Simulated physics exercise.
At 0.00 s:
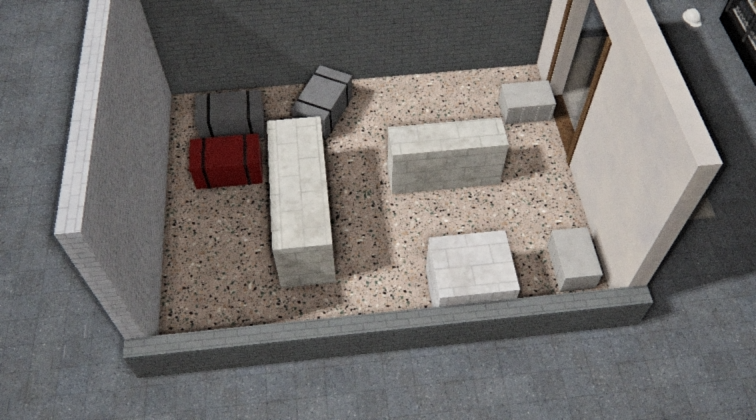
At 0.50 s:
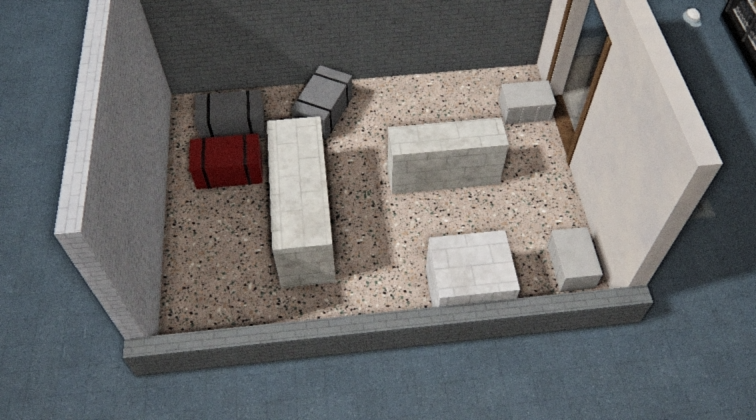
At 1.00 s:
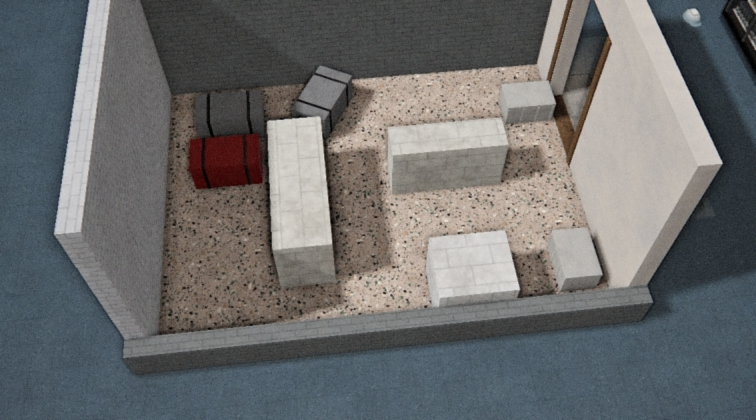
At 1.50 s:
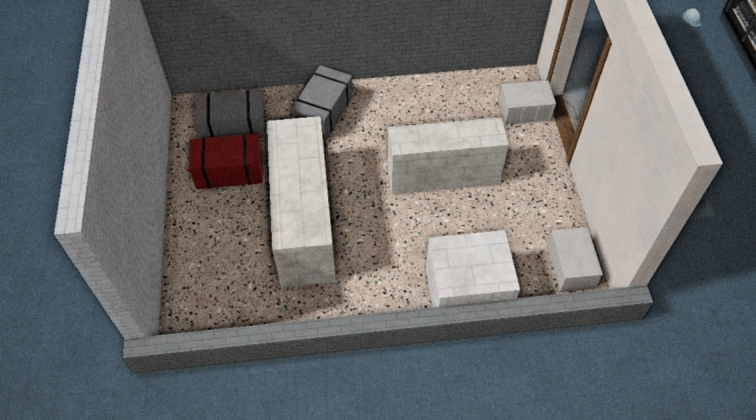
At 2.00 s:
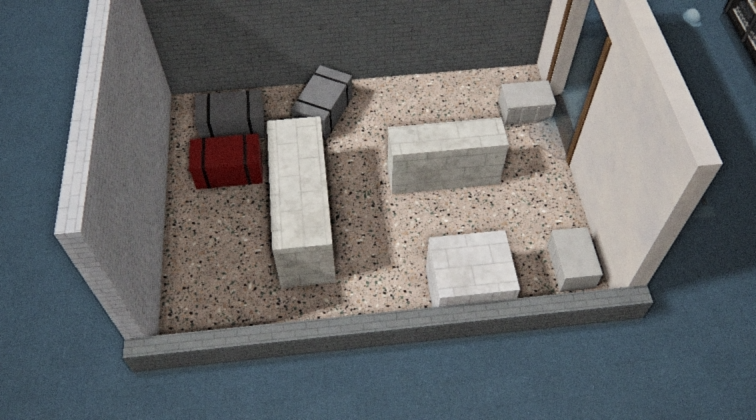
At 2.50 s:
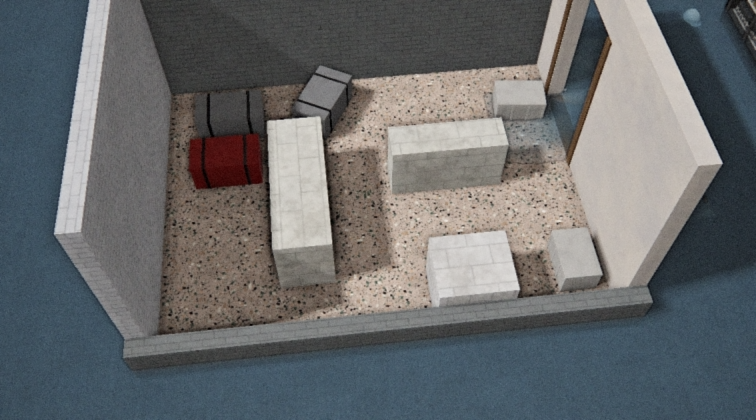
A small walled store with pale blocks, gray trunks and a red one sat still as bluish water spread around it outside, then crept in through the doorway at right, shifting the nearby crate slightly left.
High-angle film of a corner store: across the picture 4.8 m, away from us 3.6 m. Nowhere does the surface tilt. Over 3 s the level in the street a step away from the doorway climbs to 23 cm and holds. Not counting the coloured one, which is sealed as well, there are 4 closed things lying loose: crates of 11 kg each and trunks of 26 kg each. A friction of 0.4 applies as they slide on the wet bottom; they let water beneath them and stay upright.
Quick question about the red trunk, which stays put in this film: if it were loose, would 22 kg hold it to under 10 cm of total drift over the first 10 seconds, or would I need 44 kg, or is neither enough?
No mass offered succeeds.
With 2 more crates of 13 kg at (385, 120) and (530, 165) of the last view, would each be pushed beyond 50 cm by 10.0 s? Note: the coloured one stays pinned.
Taking them in order, the first is beyond the line and the second is beyond the line.
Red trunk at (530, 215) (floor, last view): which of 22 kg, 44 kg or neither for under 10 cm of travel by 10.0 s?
Result: Heavy passes, light fails.
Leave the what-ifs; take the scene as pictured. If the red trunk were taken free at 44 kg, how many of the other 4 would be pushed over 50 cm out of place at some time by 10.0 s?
It works out to 2.
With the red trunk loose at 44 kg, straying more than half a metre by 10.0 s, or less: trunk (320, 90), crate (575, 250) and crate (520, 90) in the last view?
First above the mark, second below the mark, third above the mark.
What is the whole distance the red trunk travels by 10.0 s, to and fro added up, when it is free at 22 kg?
Close to 150 centimetres all told.
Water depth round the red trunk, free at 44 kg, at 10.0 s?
8 cm, roughly.
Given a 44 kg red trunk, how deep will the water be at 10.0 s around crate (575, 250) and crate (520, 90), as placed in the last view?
Close to 8 and 13 centimetres.
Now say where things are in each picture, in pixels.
In the first frame, the red trunk at (224, 151), on the bottom; water covers 0.0 m2; 0 of 5 have shifted.
In the second frame, the red trunk at (224, 151), on the bottom; water covers 0.0 m2; 0 of 5 have shifted.
In the third frame, the red trunk at (224, 151) rests on the ground; water covers 0.0 m2; 0 of 5 have shifted.
In the fourth frame, the red trunk at (224, 151) rests on the ground; 0.0 m2 under water; 0 of 5 have shifted.
In the fifth frame, the red trunk at (224, 151), on the bottom; water covers 0.2 m2; 0 of 5 have shifted.
In the sixth frame, the red trunk at (224, 151), on the bottom; water covers 0.8 m2; 1 of 5 have shifted.
After 3.5 s the red trunk would be 0 cm from its start with 22 kg and 0 cm from its start with 44 kg; 0 cm of water round it then.
After 4.5 s the red trunk would be 0 cm from its start with 22 kg and 0 cm from its start with 44 kg; 1 cm of water round it then.
After 7.0 s the red trunk would be 32 cm from its start with 22 kg and 0 cm from its start with 44 kg; 5 cm of water round it then.
After 10.0 s the red trunk would be 131 cm from its start with 22 kg and 41 cm from its start with 44 kg; 8 cm of water round it then.
